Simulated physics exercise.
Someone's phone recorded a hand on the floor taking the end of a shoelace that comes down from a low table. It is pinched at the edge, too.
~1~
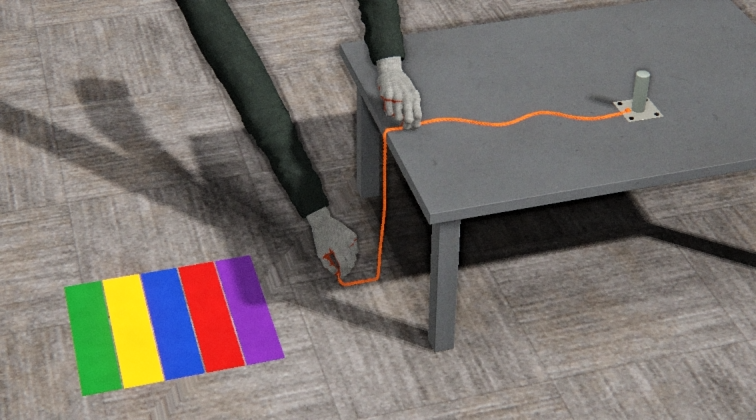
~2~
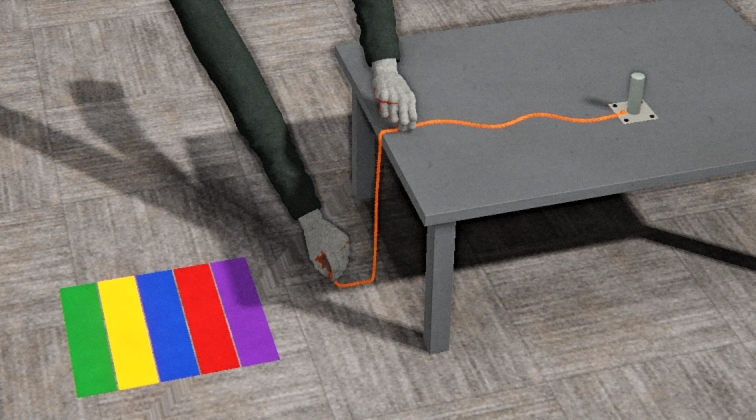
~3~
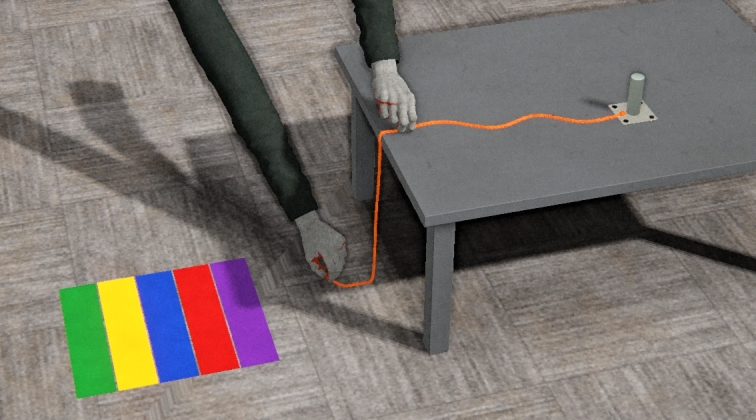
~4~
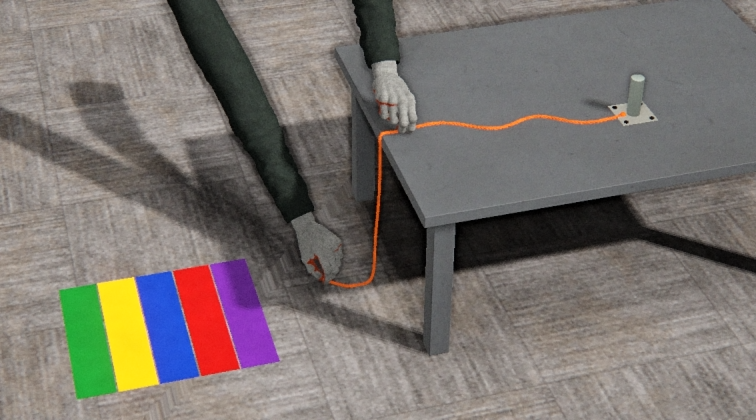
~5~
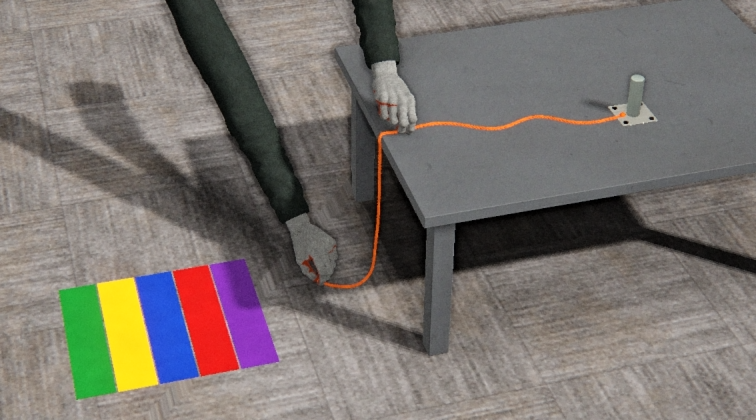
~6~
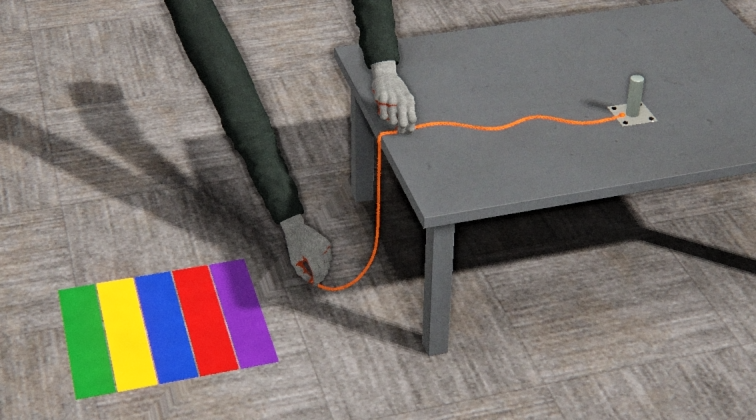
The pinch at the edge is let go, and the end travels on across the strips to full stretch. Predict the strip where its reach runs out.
Its reach runs out at the red strip.
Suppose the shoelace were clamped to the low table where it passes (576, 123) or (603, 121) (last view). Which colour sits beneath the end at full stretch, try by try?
Observed strip, first: Red; second: Red.
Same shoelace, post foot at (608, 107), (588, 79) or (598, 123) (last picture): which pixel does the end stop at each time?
Roughly (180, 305), (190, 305) and (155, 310), try by try.
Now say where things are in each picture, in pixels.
The first frame shows end (339, 274); purple (260, 341); red (220, 349); blue (180, 356); yellow (139, 364); green (99, 371).
The second frame shows end (331, 276); shoelace through (593, 120) (518, 120) (449, 121) (380, 143) (376, 208) (375, 265).
The third frame shows end (328, 278).
The fourth frame shows end (323, 279); shoelace through (593, 122) (518, 122) (449, 123) (380, 144) (378, 209) (374, 267).
The fifth frame shows end (318, 280).
The sixth frame shows end (312, 281); shoelace through (592, 123) (517, 122) (448, 124) (379, 145) (378, 210) (368, 267).
Soon after, end near (281, 287); short of the strips.
After that, end near (233, 295); over purple.
At the stop, end near (205, 300); over red. It gets as far as the red strip.
